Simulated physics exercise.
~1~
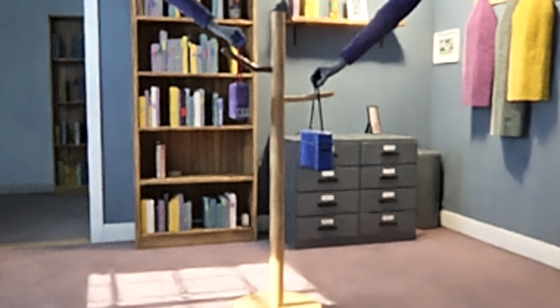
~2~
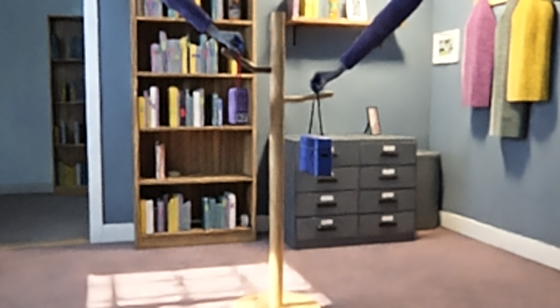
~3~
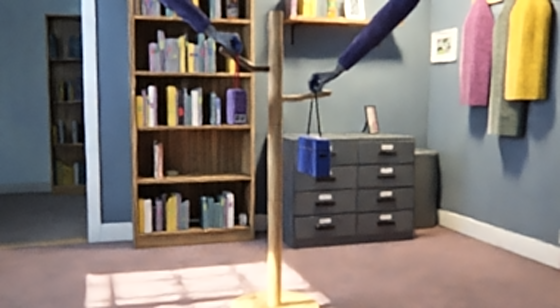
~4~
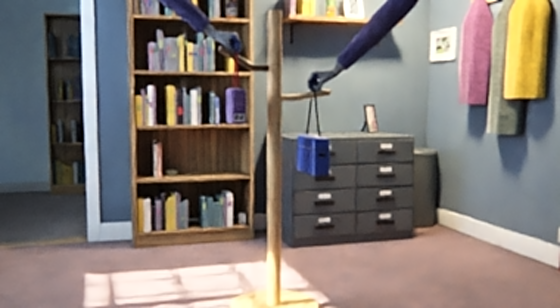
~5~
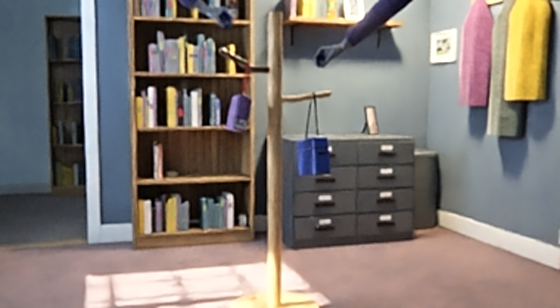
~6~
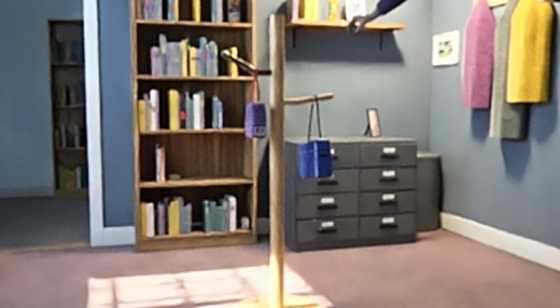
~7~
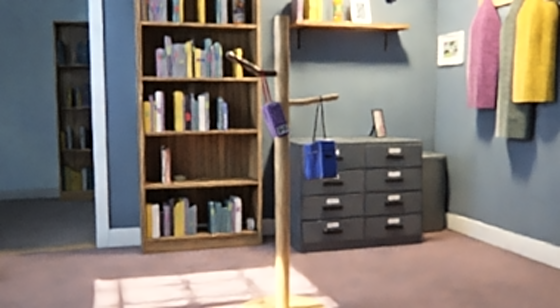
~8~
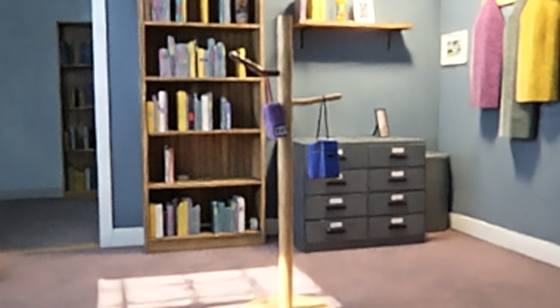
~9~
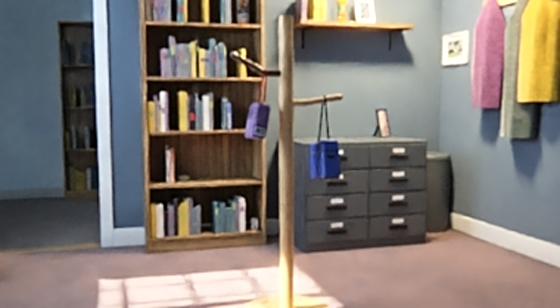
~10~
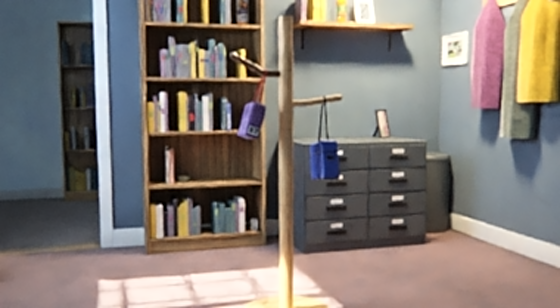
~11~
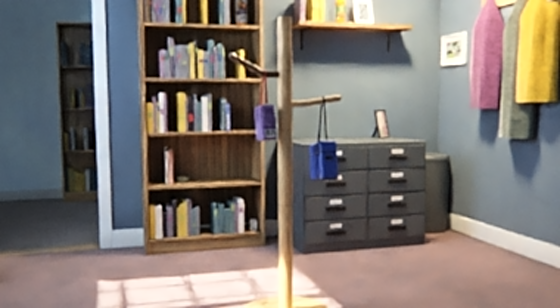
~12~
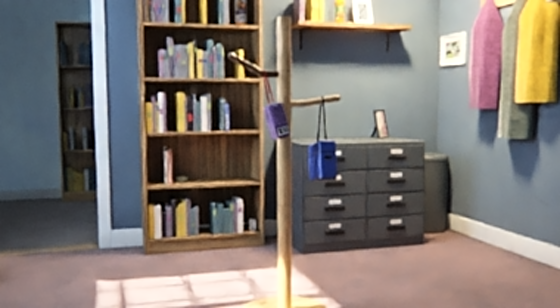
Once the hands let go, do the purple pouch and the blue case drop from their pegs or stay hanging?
Both stay hanging. The purple pouch swings on the left peg and the blue case remains on the right one.
